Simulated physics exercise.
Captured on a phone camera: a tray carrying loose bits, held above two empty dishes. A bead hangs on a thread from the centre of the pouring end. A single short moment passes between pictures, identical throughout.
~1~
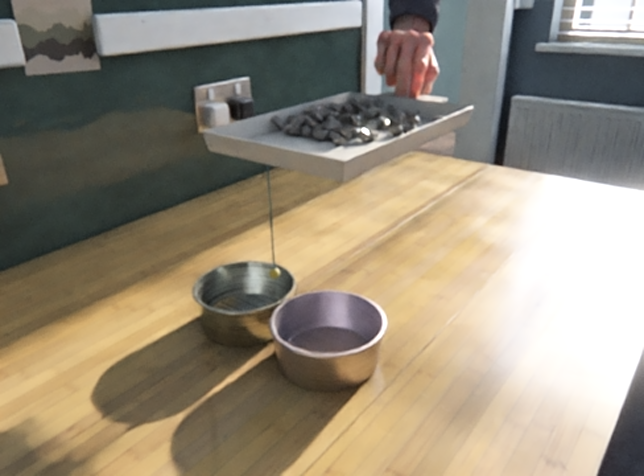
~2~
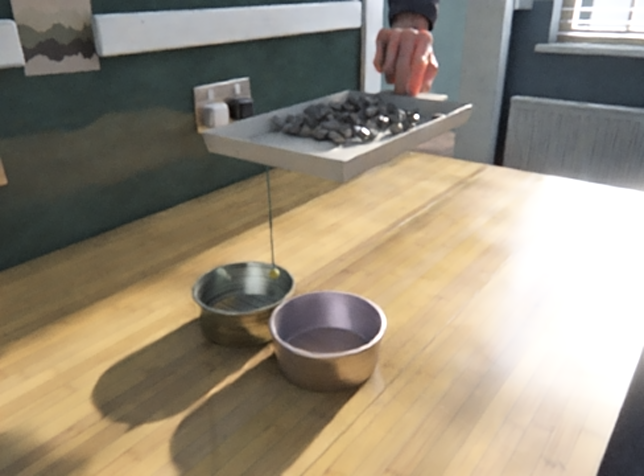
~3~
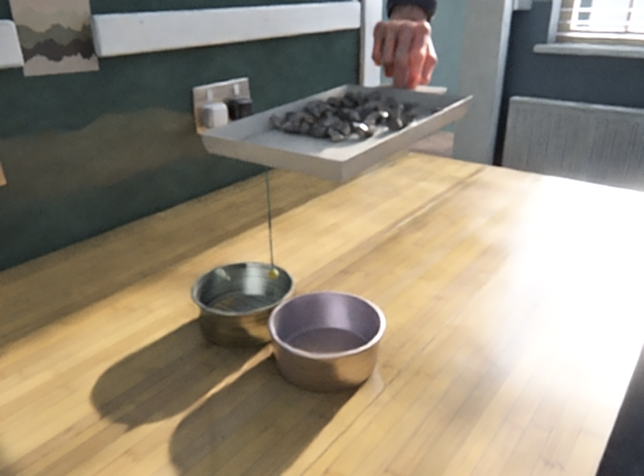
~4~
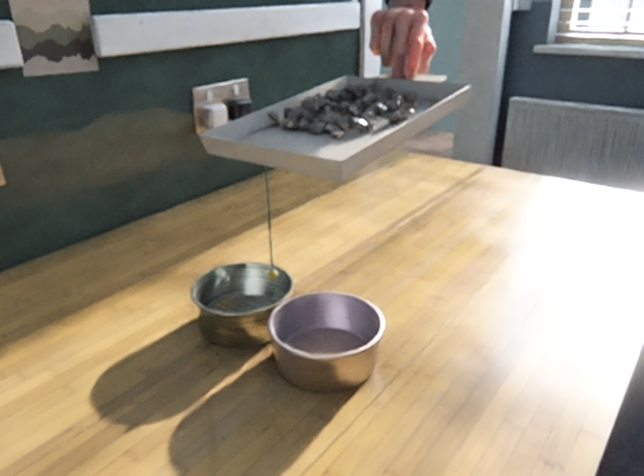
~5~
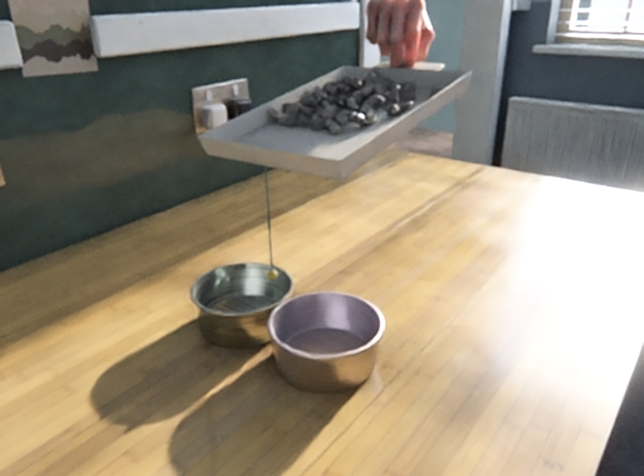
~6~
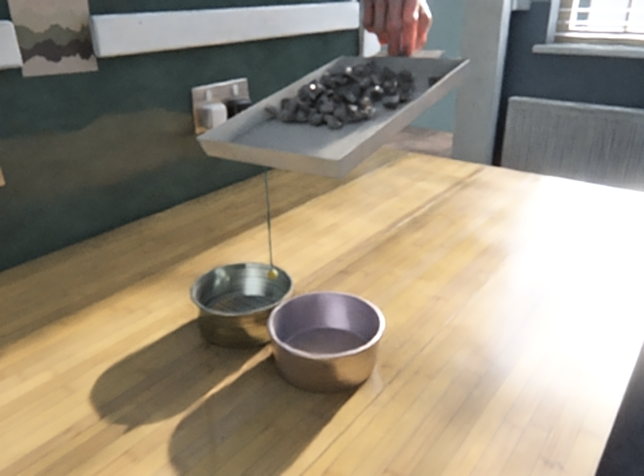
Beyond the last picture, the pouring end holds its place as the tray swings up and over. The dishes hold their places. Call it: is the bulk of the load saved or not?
The bulk is not saved.
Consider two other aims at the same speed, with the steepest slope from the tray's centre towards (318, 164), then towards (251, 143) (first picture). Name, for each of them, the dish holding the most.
First place: The dish to the right; second place: The dish to the left.
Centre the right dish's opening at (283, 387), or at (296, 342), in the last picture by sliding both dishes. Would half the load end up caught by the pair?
The first time it's lower than half, the second time higher than half.
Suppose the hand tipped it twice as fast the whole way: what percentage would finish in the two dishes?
Around 30 percent.
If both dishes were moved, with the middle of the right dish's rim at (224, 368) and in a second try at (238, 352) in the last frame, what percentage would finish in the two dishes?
Trial 1 about 10 %, trial 2 about 40 %.
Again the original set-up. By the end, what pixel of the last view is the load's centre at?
Around (199, 329).
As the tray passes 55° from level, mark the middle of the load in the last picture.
Near (242, 132).
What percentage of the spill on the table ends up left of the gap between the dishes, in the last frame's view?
Left fraction: Around 100 per cent.
Soon after the last picture, tray tipped steeply; nearly all on the tray; a small part in the air.
A little later, tray tipped right over; about two thirds on the tray; a small part in the left dish; a small part outside both; a small part in the air.
Later still, tray tipped past a quarter turn; about a third in the left dish; about two thirds outside both.
At rest, tray tipped past a quarter turn; none in the right dish; about a third in the left dish; about two thirds outside both.
